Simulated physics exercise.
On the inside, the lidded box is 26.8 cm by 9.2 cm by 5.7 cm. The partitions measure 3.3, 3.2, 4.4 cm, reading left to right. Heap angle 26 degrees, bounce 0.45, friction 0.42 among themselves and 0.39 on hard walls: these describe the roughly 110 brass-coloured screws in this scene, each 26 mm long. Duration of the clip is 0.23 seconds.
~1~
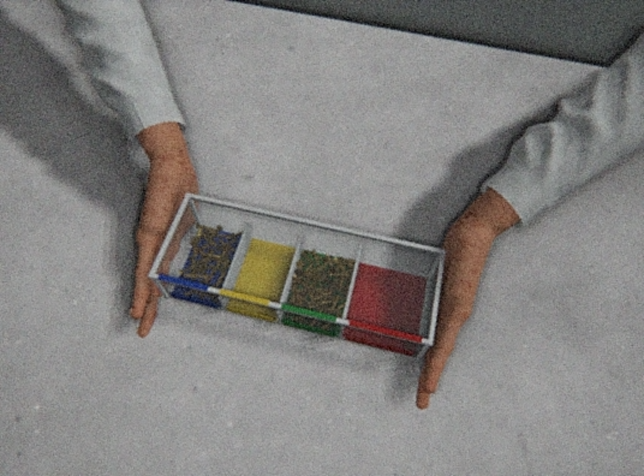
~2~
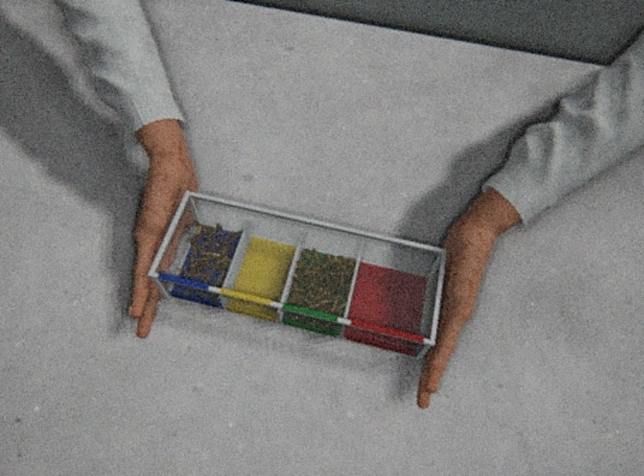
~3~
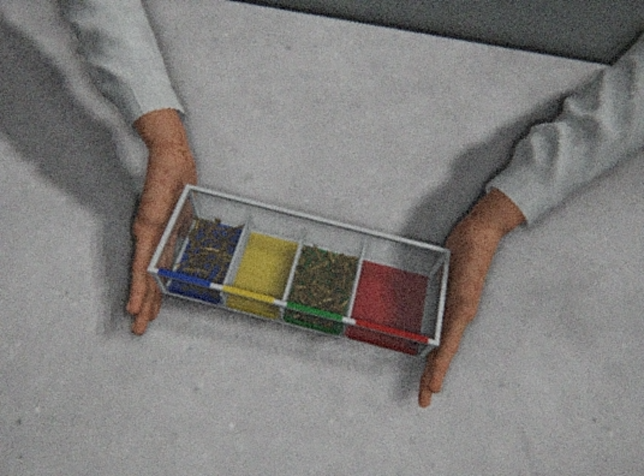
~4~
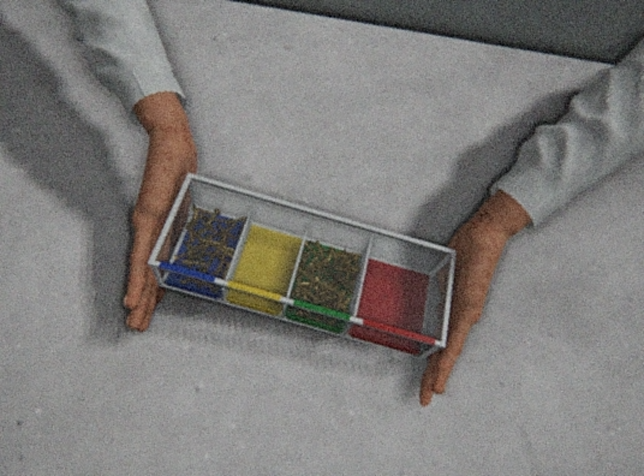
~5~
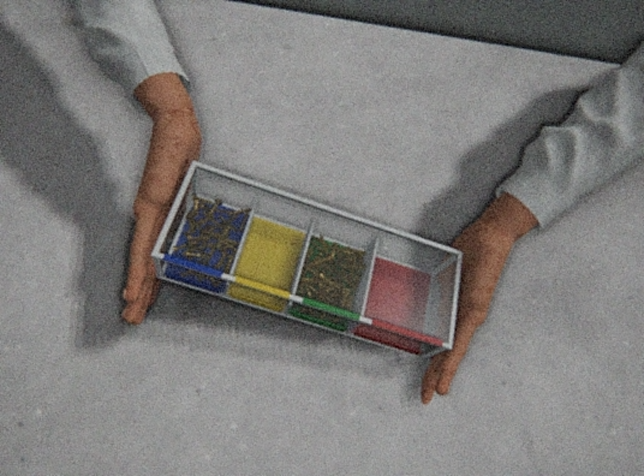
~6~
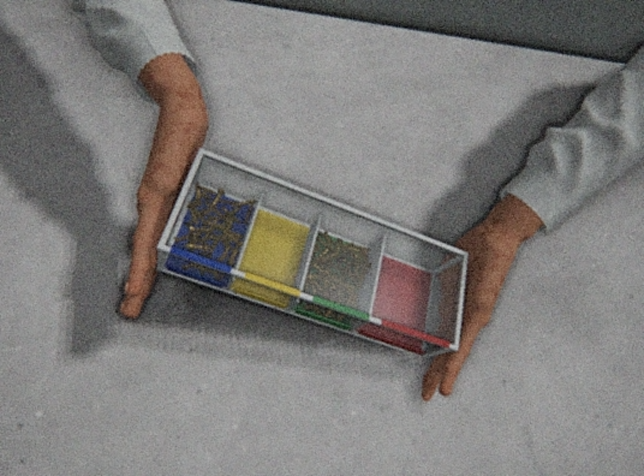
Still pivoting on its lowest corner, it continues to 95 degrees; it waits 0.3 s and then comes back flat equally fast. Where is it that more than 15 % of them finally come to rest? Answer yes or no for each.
Red: No, blue: No, green: Yes, yellow: No.
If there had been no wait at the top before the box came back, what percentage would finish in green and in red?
Then green keeps 85% and red keeps 10%.
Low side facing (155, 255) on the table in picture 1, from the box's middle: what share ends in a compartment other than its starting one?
Something like 40 in a hundred.
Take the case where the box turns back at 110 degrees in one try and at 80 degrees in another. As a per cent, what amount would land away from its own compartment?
Some 45 and 20 per cent.
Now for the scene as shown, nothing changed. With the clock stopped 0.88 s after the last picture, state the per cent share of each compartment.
Red 5, blue 5, green 80, yellow 10.
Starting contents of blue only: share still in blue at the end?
That compartment keeps close to 0 per cent of its own pieces.
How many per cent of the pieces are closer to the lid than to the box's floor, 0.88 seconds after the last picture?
60 %.
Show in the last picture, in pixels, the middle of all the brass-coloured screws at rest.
I'd put it at about (332, 293).
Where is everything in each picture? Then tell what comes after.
The first frame shows box tilt 0 degrees, front corners at (154, 275) and (428, 341); blue 40 %, green 60 %.
The second frame shows box tilt 1 degrees, front corners at (154, 273) and (430, 341).
The third frame shows box tilt 4 degrees, front corners at (154, 269) and (434, 341), lowest corner right front.
The fourth frame shows box tilt 9 degrees, front corners at (155, 262) and (440, 343), lowest corner right front.
The fifth frame shows box tilt 14 degrees, front corners at (158, 254) and (447, 344), lowest corner right front.
The sixth frame shows box tilt 19 degrees, front corners at (164, 246) and (453, 346), lowest corner right front; blue 40 %, green 60 %.
Then, 0.88 s after the last picture, tilt 95 degrees; red 5 %, blue 5 %, green 80 %, yellow 10 %.
Then, 1.47 s after the last picture, tilt 50 degrees; red 5 %, green 95 %.
Then, 2.11 s after the last picture, tilt 0 degrees; red 5 %, green 95 %.
In the end, red 5 %, blue 0 %, green 95 %, yellow 0 %.
